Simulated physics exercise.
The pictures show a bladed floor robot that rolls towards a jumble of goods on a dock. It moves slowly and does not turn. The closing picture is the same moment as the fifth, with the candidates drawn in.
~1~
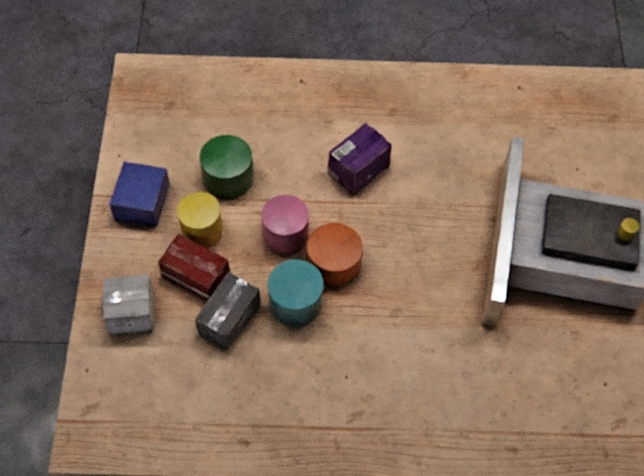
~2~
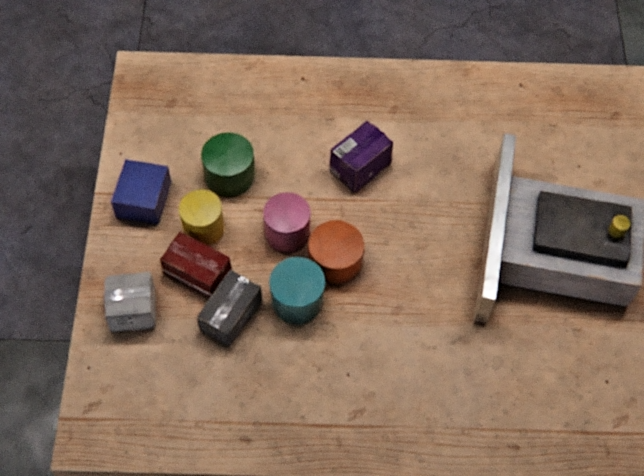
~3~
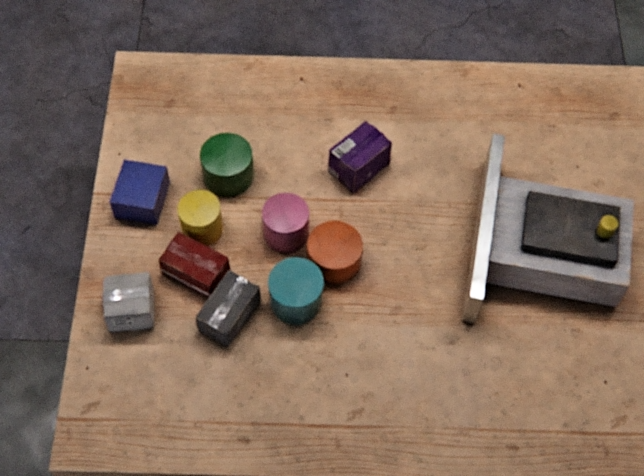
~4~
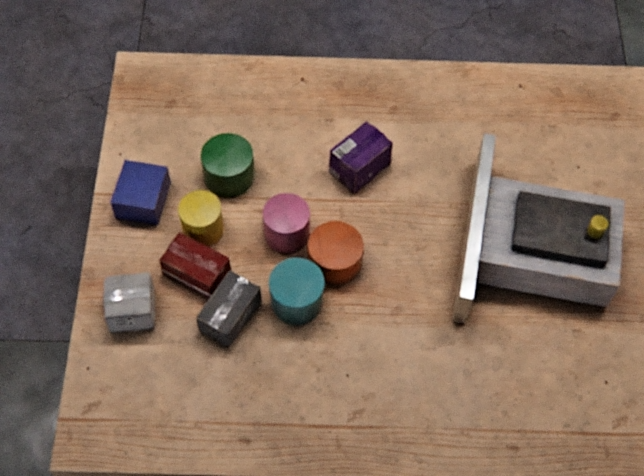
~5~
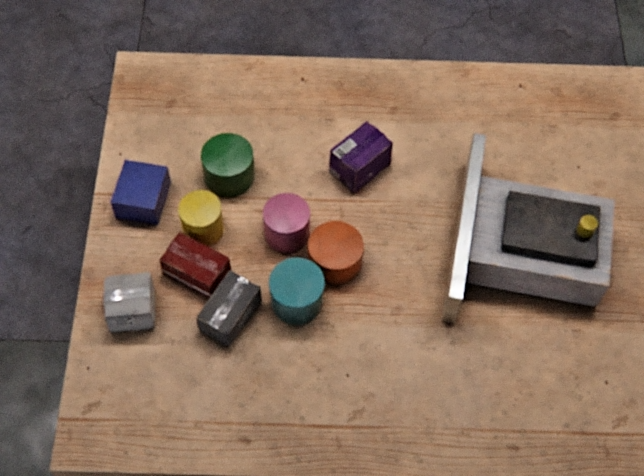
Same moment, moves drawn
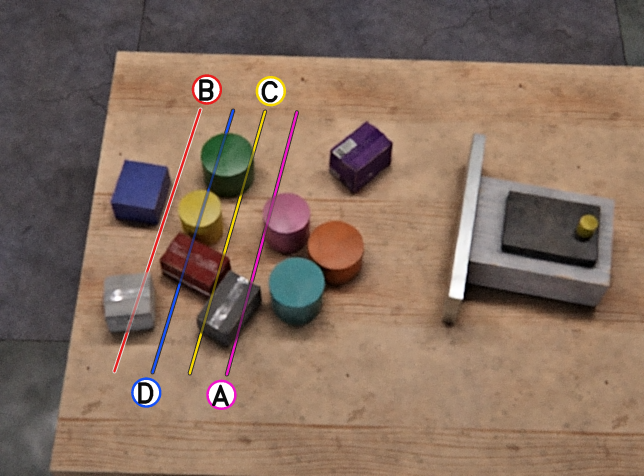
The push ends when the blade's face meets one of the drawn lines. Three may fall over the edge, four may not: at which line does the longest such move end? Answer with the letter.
Up to line B.
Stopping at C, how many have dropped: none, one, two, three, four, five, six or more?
In all, none.
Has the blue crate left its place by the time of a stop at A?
No.
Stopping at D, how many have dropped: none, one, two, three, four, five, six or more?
By then, none.
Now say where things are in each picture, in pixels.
In the first frame, pink canister (286, 225); purple parcel (360, 159); turquoise pail (296, 294).
In the second frame, robot (575, 225); orange canister (336, 252).
In the third frame, robot (564, 225); yellow canister (201, 219).
In the fourth frame, robot (554, 226); grey box (230, 309).
In the fifth frame, robot (544, 225); blue crate (141, 192); pink canister (287, 224); purple parcel (361, 157).
On the marked copy, A at (264, 234); B at (161, 231); C at (230, 233); D at (196, 232).
Taking B. A third of the way, robot (433, 222); purple parcel (339, 158); pink canister (278, 219).
Two thirds of the way, robot (320, 219); white parcel (118, 303); red box (159, 251).
When it is over, robot (234, 216); blue crate over the edge; red box over the edge; two fallen.
As for the rest, A is within the limit but short; C is within the limit but short; D is within the limit but short.
